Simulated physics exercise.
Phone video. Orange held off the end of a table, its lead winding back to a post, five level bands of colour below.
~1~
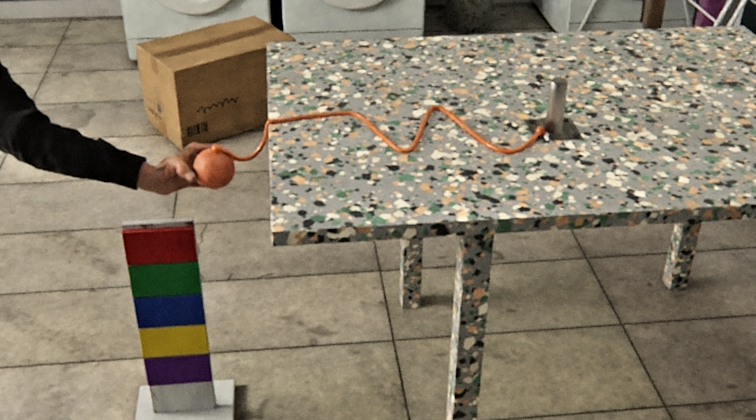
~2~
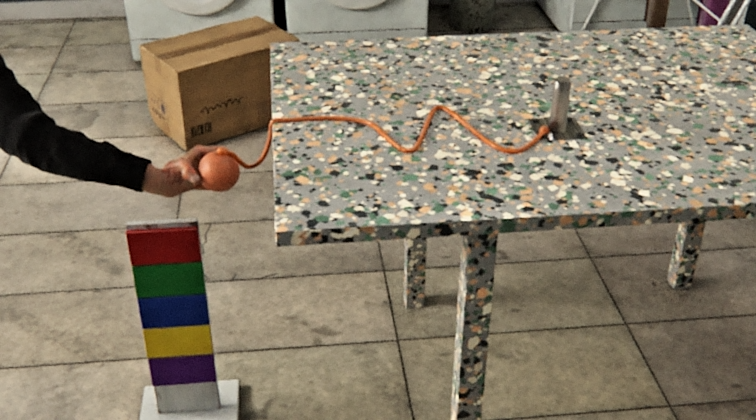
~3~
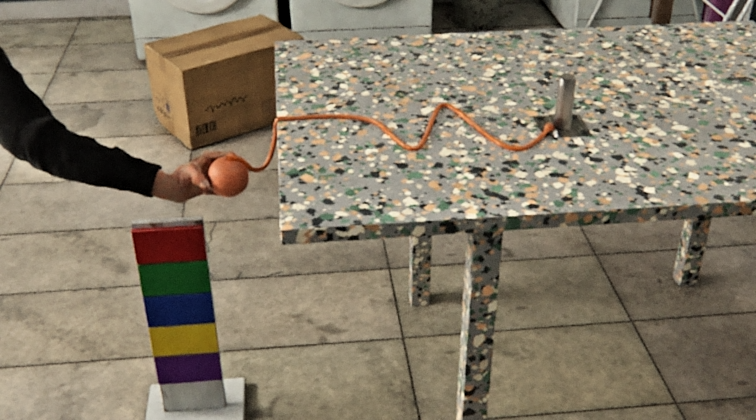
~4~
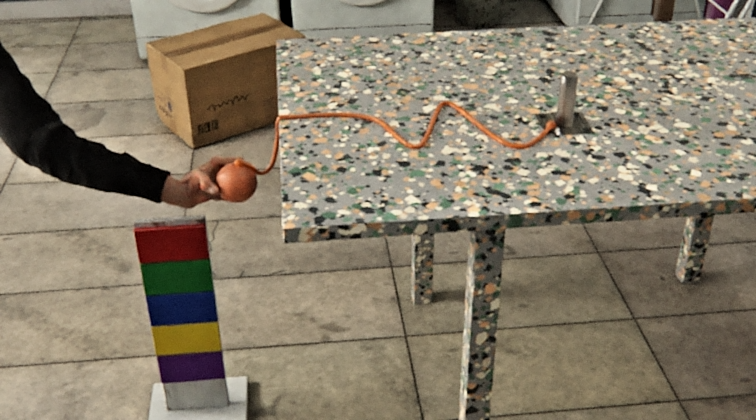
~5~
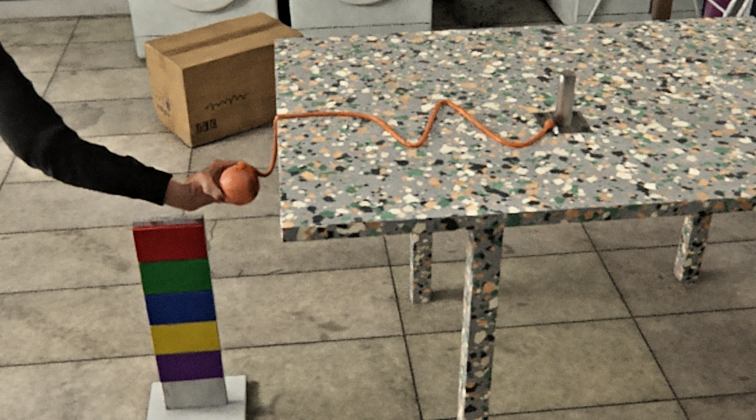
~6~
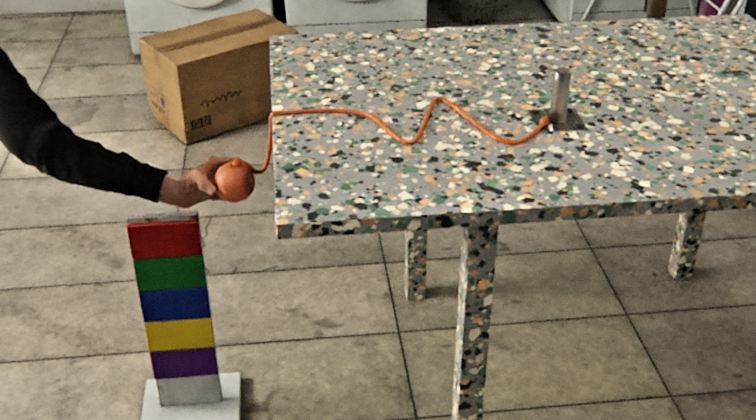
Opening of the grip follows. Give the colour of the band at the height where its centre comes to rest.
The band is purple.
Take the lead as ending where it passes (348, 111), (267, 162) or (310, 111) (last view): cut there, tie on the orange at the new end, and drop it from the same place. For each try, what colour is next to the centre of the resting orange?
One at a time, the answers are: Red; yellow; green.
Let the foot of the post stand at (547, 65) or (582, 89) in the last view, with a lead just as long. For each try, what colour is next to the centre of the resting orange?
First case: Yellow. Second case: Yellow.
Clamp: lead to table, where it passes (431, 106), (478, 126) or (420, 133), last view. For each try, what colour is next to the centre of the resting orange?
First try blue, second yellow, third green.
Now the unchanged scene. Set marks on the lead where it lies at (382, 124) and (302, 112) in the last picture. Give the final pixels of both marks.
The first moves to (275, 182), the second to (281, 254).
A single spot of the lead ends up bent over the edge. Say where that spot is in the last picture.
The point at (417, 138).
Soon after, orange near (270, 336); level with yellow.
After that, orange near (302, 351); level with purple.
And then, orange near (280, 357); level with purple.
In the end, orange near (295, 360); level with purple. Its middle rests at the purple band.
